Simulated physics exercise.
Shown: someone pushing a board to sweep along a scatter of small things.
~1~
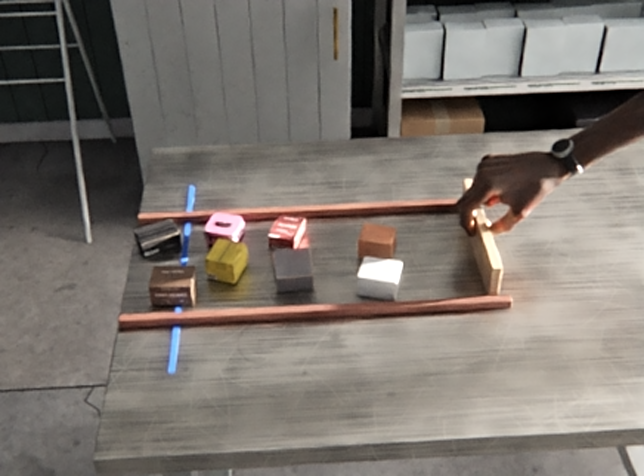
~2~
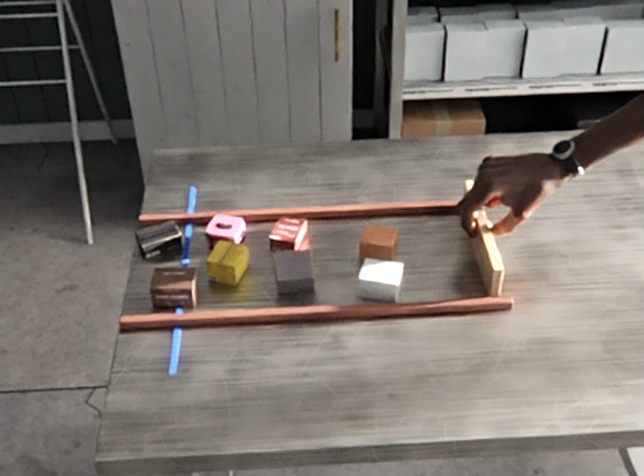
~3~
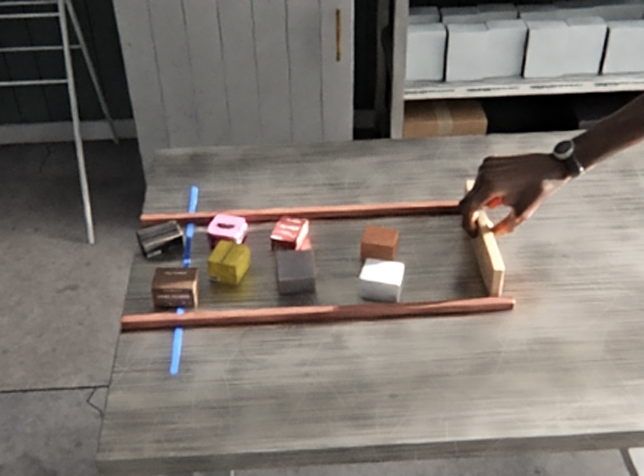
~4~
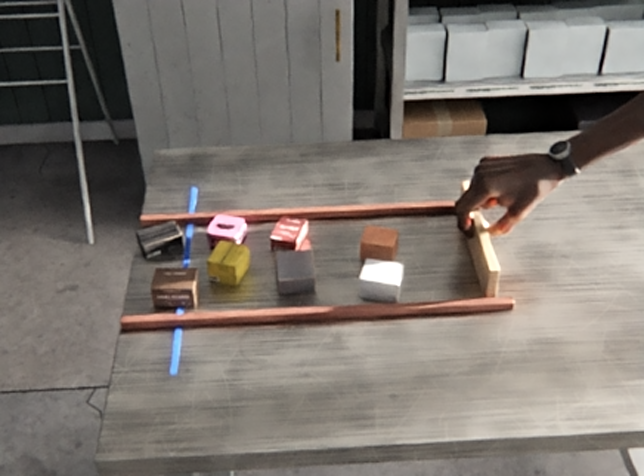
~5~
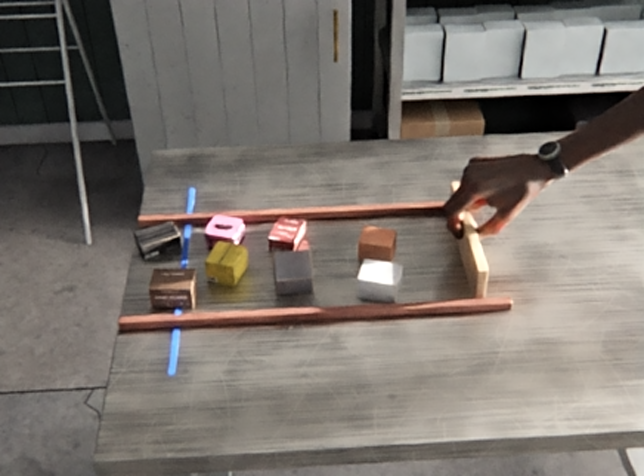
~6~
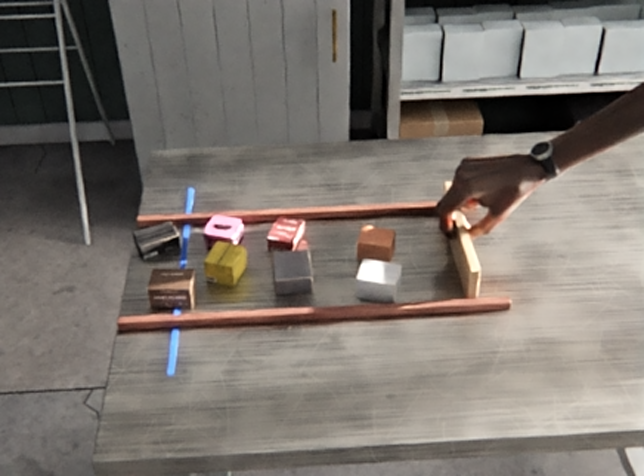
The video shows a hand holding a wooden board upright between two copper-coloured rails on a grey table, then sliding it slightly left toward several small coloured boxes and blocks, which stay still near and around a blue tape strip.
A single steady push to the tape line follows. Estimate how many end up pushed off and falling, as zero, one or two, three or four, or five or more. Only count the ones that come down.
There will be three or four losses over the edge.
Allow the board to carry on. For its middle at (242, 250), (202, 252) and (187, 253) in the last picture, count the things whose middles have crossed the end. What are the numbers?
That makes 0, 3, 3.
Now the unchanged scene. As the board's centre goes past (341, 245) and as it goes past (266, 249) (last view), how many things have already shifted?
It comes to 3 for the first spot, 7 for the other.
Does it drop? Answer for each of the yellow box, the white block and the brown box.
So the yellow box falls away, then the white block remains aboard, and finally the brown box falls away.
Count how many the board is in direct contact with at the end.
Contact count: 3.
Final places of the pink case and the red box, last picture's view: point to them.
(141, 236) and (171, 242), approximately.
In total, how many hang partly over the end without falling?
The answer comes to 2.
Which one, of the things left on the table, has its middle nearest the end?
It's the grey block that ends nearest.
Early on, none off yet; black box at rest near (157, 240); brown box at rest near (173, 288); pink case at rest near (224, 235).
A while later, none off yet; black box at rest near (157, 240); brown box moving near (166, 288); pink case travelled about its own width near (205, 234).
Finally, the number that fall off is three or four; lost, yellow box, brown box and black box.
